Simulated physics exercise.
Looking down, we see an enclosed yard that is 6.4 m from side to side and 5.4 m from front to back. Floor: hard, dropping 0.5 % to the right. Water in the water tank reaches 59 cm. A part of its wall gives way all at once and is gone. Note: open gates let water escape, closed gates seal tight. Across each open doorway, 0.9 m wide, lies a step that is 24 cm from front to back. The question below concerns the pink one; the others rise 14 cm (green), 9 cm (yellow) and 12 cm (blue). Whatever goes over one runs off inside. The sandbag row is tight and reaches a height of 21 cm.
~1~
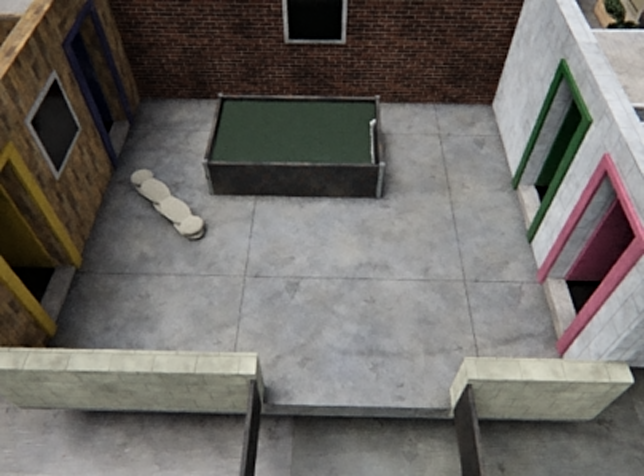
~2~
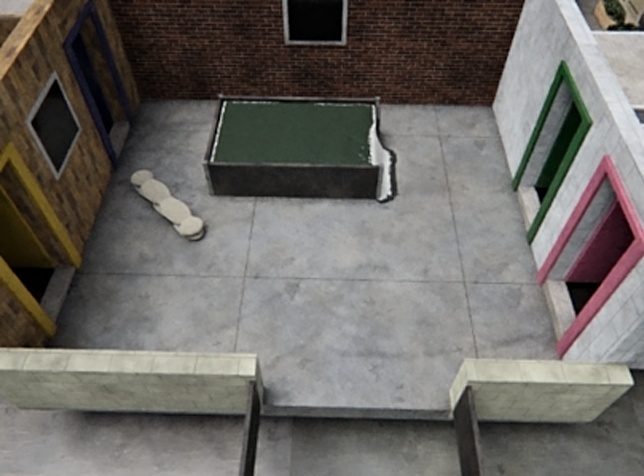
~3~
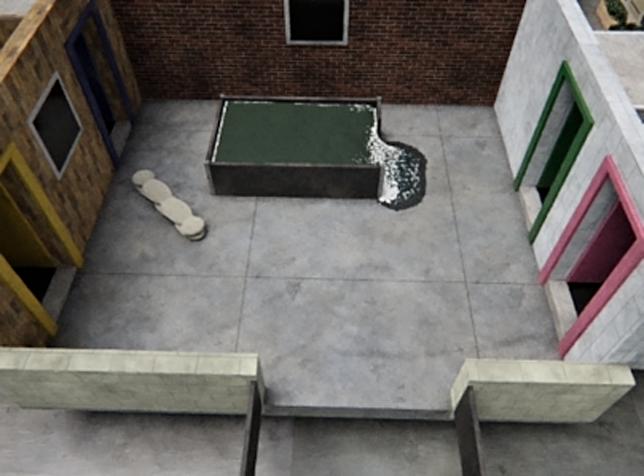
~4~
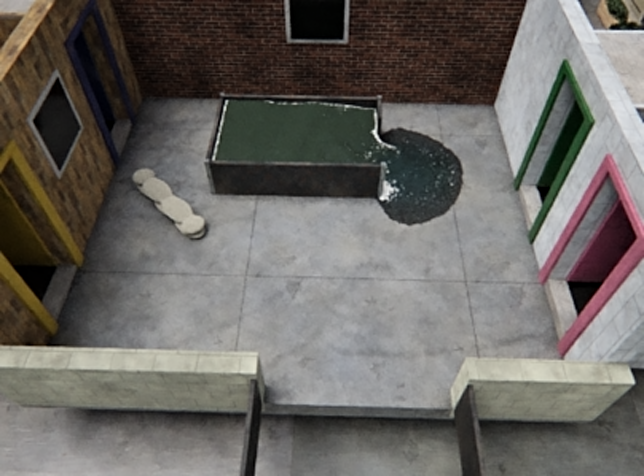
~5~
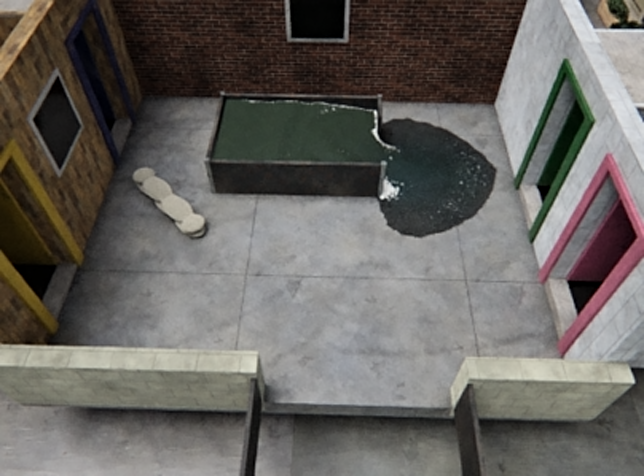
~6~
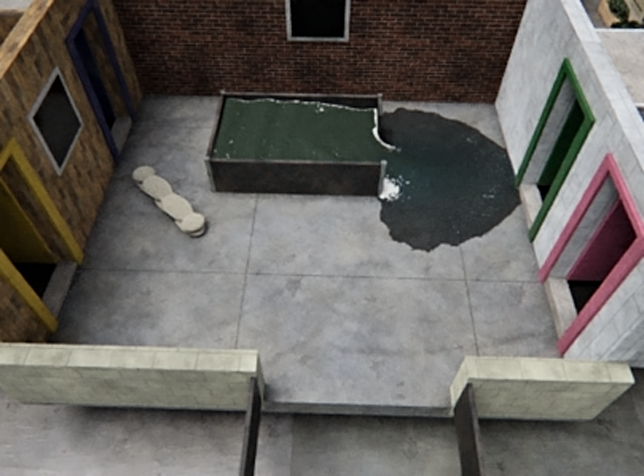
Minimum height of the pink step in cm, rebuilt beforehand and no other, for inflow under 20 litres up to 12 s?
9.5 cm.
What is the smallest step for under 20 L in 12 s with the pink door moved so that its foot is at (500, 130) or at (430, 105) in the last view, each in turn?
Minimums: About 20 cm and 9.0 cm.
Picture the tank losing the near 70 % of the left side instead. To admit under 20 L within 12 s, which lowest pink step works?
Some 7.0 centimetres.
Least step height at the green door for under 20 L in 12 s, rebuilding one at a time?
The green one would have to be about 24 cm high.
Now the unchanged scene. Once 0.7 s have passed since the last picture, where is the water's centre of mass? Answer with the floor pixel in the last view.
The water is centred around (344, 163) in the last picture's pixels.
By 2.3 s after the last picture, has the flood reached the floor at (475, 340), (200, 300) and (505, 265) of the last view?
In the order asked: Soaked, untouched, soaked.
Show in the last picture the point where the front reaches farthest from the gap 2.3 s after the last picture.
Near pixel (566, 391).
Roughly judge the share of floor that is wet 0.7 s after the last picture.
Wet: Close to 20 %.
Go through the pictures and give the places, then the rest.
Still water, 59 cm deep, in the water tank at (296, 132); the pink door at (580, 269) is dry, in the first frame.
The gap is at (376, 164), the front 0.3 m out at (392, 190); the back of the water tank holds 59 cm, in the second frame.
The front is at (421, 166), 0.7 m from the gap at (377, 165); 0.8 m2 of floor is wet, 59 cm left at the back, in the third frame.
The front is at (457, 179), 1.3 m from the gap at (377, 164); 1.8 m2 of floor is wet, 59 cm left at the back, in the fourth frame.
The front is at (488, 182), 1.8 m from the gap at (377, 163); 2.9 m2 of floor is wet, 59 cm left at the back, in the fifth frame.
The gap is at (377, 162), the front 2.2 m out at (518, 193); the back of the water tank holds 57 cm; the pink door at (581, 268), 3.4 m from the gap, is still 1.6 m from the nearest water, in the sixth frame.
Then, 0.7 s after the last picture water covers 20 % of the floor, deepest (33 cm) near (386, 179); it has not reached the pink door.
Then, 2.3 s after the last picture water covers 35 % of the floor, deepest (29 cm) near (492, 109); 12 cm at the pink door, 0 litres in over its 16 cm step.
Then, 11.3 s after the last picture water covers 95 % of the floor, deepest (8 cm) near (551, 390); 7 cm at the pink door, 0 litres in over its 16 cm step.
At the pink door as built, the water peaked near 13 cm, 1.3 s after the last picture.
With a step of 8.5 cm, 33 litres would have come in within the 12 s; with 11 cm, 11 litres. So under 20 litres takes about 9.5 cm.
